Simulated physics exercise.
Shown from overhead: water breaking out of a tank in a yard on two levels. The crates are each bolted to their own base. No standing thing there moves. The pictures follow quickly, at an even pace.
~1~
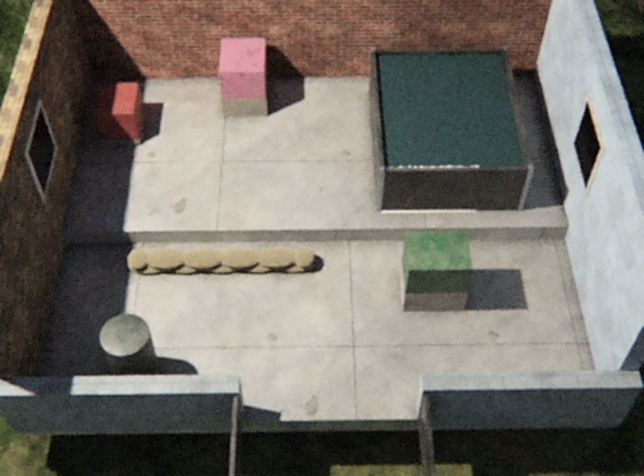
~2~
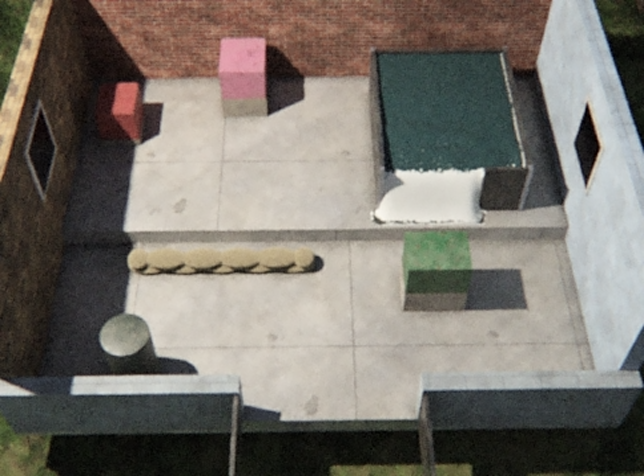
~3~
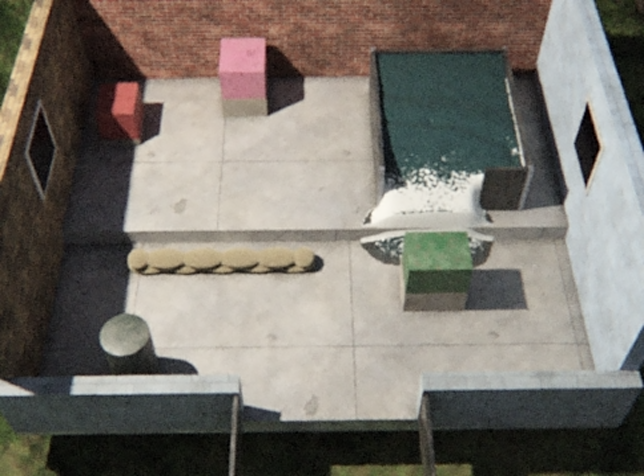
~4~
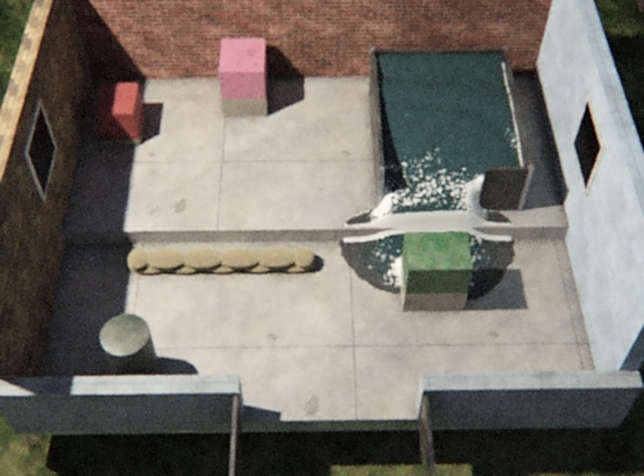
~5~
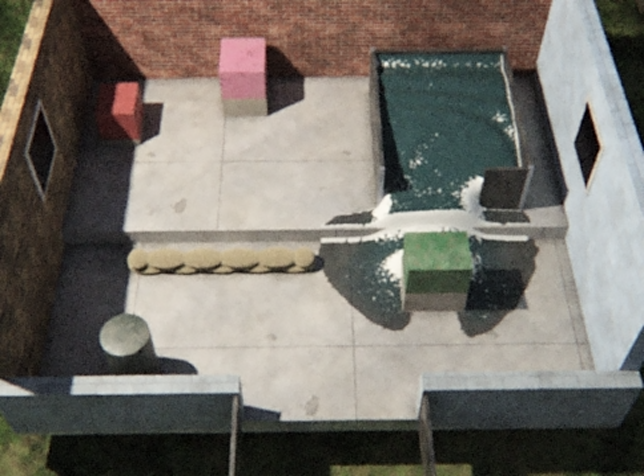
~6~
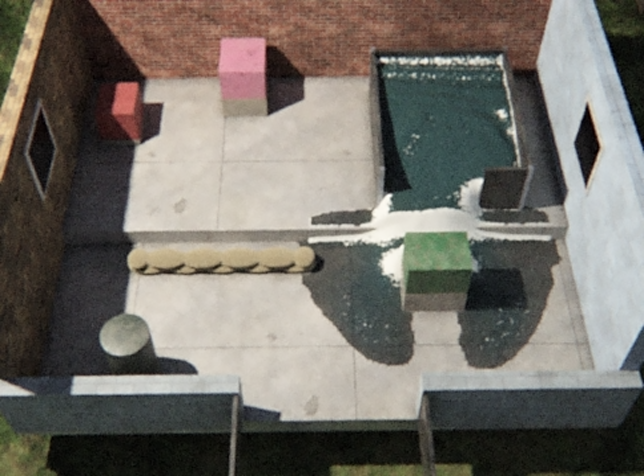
Water bursting from the front of a dark tank, dropping to the lower yard level and spreading around a green-topped block.
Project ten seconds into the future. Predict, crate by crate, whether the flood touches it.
The green crate is touched by water. The pink crate remains untouched by water. The red crate remains untouched by water.
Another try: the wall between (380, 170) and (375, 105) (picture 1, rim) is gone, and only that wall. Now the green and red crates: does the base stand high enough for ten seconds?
Note: Green crate is left dry; red crate is overtopped.
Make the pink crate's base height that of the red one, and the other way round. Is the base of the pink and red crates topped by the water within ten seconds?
In short: Pink is not reached; red is not reached.
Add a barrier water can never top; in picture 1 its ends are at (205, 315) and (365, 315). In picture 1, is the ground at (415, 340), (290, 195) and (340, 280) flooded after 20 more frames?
Outcome by spot, in order - watered, unwatered, watered.
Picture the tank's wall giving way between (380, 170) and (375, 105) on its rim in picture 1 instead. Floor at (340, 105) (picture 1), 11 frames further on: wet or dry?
Looking at that point, I'd call it parched.
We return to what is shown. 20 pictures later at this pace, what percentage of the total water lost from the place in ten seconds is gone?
About 30 %.
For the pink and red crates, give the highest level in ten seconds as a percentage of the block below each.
Roughly 0 per cent for the first, 0 per cent for the second.
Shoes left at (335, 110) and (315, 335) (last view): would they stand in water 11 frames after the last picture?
Taking the two points in turn, the first is spared and the second is waterlogged.
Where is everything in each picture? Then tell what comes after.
The open tank at (447, 110) is whole and still, in the first picture.
Water pours out at (430, 197) and has run to (375, 213), in the second picture.
The front is at (477, 260), out from the gap at (430, 197), in the third picture.
The front is at (477, 291), out from the gap at (430, 199), in the fourth picture.
Water pours out at (430, 199) and has run to (474, 328), in the fifth picture.
The front is at (496, 359), out from the gap at (430, 198), in the sixth picture.
A moment on, water covers 30 % of the floor; the green crate water round its plinth, the pink crate not reached, the red crate not reached.
Next, water covers 45 % of the floor; the green crate water round its plinth, the pink crate not reached, the red crate not reached.
Then, water covers 50 % of the floor; the green crate water round its plinth, the pink crate not reached, the red crate not reached.
Later, water covers 55 % of the floor; the green crate water round its plinth, the pink crate not reached, the red crate not reached.
In the end, water covers 55 % of the floor; the green crate was topped, the pink crate stayed above the water, the red crate stayed above the water.
